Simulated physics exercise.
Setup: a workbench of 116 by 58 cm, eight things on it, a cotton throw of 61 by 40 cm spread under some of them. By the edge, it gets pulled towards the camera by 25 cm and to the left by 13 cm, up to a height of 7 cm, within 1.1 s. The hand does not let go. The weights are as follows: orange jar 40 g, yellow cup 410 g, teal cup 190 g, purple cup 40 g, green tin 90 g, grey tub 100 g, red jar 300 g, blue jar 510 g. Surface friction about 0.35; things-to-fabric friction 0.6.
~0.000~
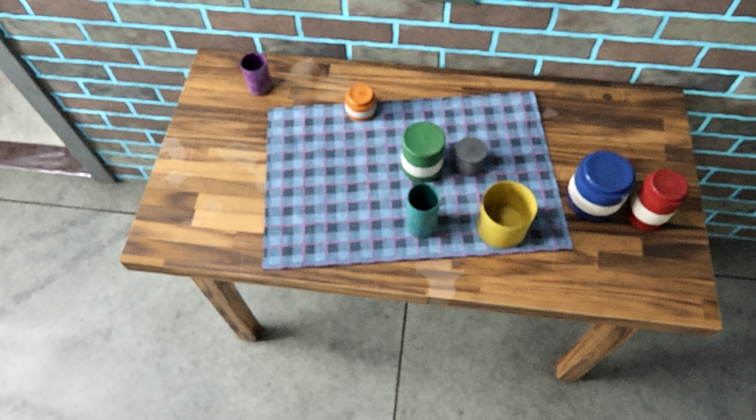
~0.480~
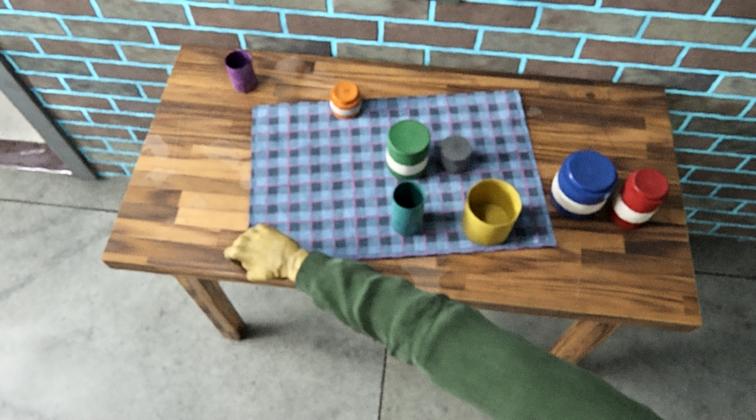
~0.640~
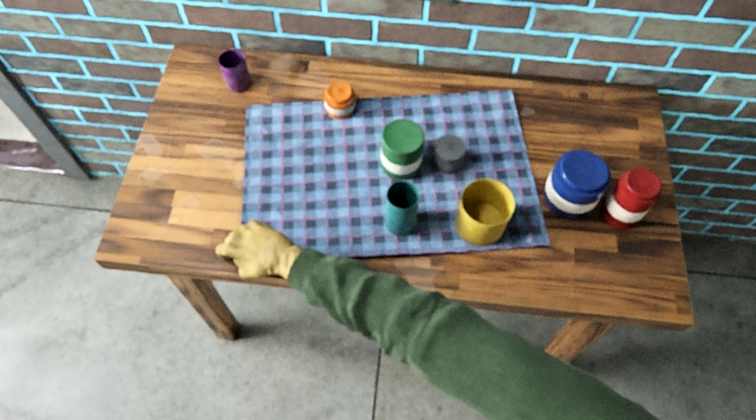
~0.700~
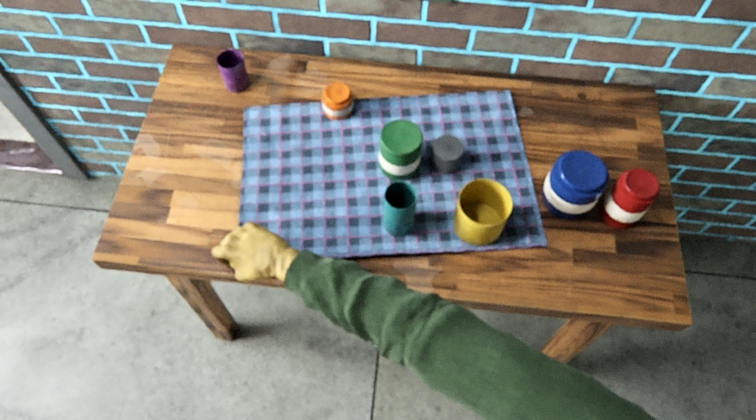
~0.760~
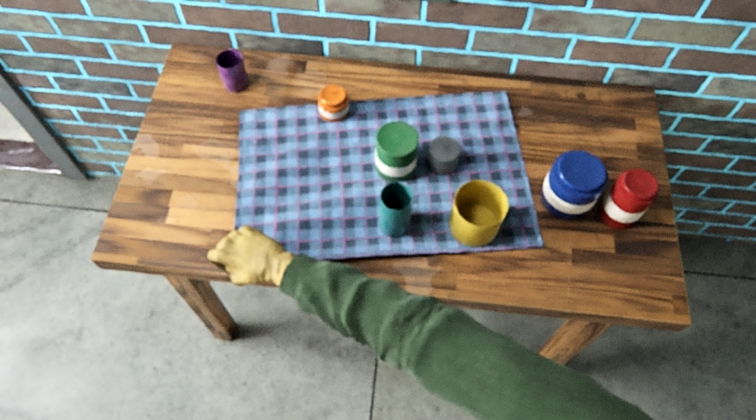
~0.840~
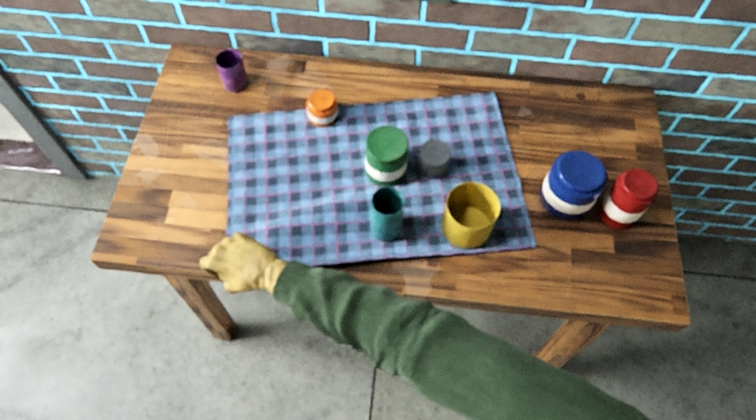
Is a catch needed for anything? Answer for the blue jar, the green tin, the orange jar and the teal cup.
My prediction: The blue jar winds up on. The green tin winds up on. The orange jar winds up on. The teal cup winds up off.
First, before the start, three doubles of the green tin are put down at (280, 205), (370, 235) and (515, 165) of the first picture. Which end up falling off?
First leaves the top, second leaves the top, third keeps its place.
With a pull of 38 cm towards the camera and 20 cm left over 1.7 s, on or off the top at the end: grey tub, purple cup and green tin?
So the grey tub comes down, the purple cup does not fall, and the green tin comes down.
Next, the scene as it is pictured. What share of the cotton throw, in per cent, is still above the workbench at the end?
I'd say close to 60 per cent of it.
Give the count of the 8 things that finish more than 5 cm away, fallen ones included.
Counted result: 5.
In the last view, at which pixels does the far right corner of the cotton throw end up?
In the final picture you'd find it somewhere near (362, 133).
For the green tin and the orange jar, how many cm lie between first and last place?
Green tin: 35 cm; orange jar: 40 cm.
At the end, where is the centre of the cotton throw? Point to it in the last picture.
I'd say it sits around (253, 254) in the last picture.
After 1.1 s, 95 % of the cotton throw is still over the top; orange jar 13 cm off its start, green tin 10 cm off its start, teal cup 9 cm off its start.
After 1.3 s, 85 % of the cotton throw is still over the top; orange jar 24 cm off its start, green tin 19 cm off its start, teal cup 18 cm off its start.
After 1.5 s, 75 % of the cotton throw is still over the top; orange jar 33 cm off its start at (204, 165), green tin 27 cm off its start at (281, 200), teal cup 27 cm off its start at (282, 281).
After 1.7 s, 65 % of the cotton throw is still over the top; orange jar 38 cm off its start, teal cup on its side, 34 cm off its start, green tin 33 cm off its start.
After 3.3 s, 60 % of the cotton throw is still over the top; teal cup over the edge, orange jar 39 cm off its start at (177, 182), green tin 34 cm off its start at (251, 219), blue jar 0 cm off its start at (582, 170).
